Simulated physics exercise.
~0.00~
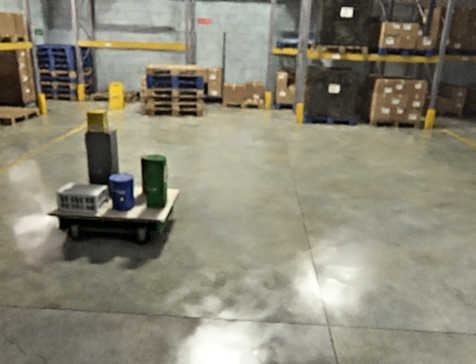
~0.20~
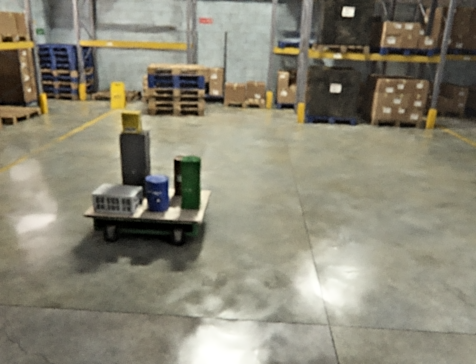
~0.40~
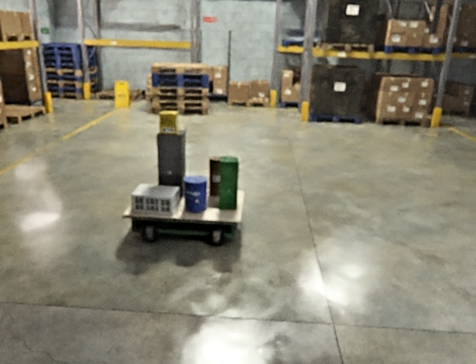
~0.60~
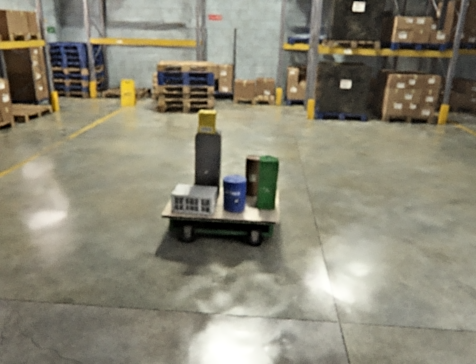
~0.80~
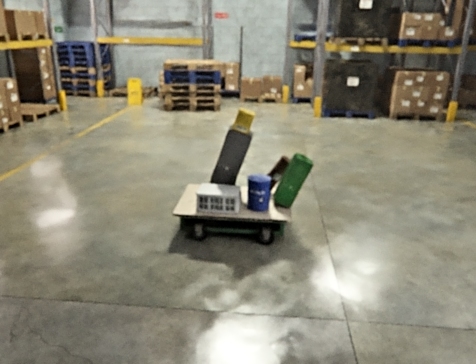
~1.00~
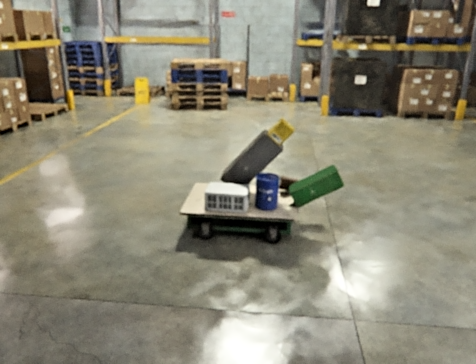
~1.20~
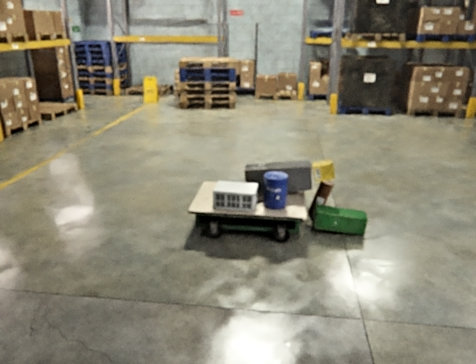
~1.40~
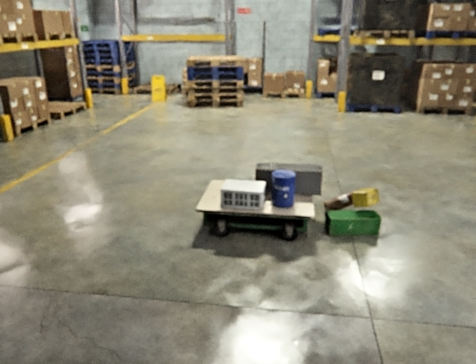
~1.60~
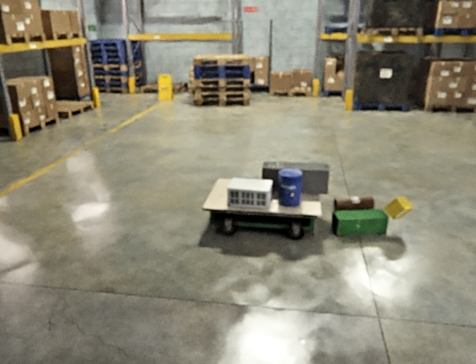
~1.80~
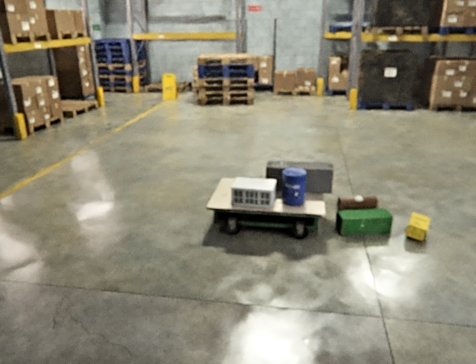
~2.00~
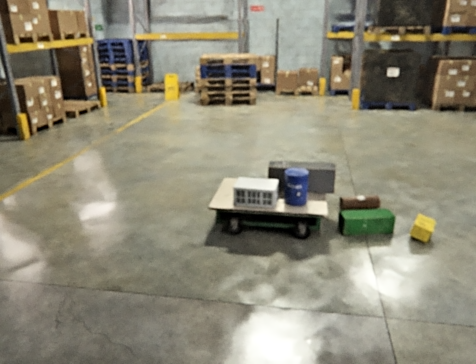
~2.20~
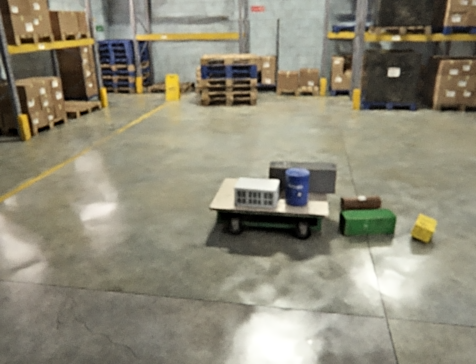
A flat cart carrying several objects rolled right across a warehouse floor and stopped, and its taller items tipped over to the right. The green box, brown canister and yellow box ended up on the floor, while the grey box lay toppled on the deck.
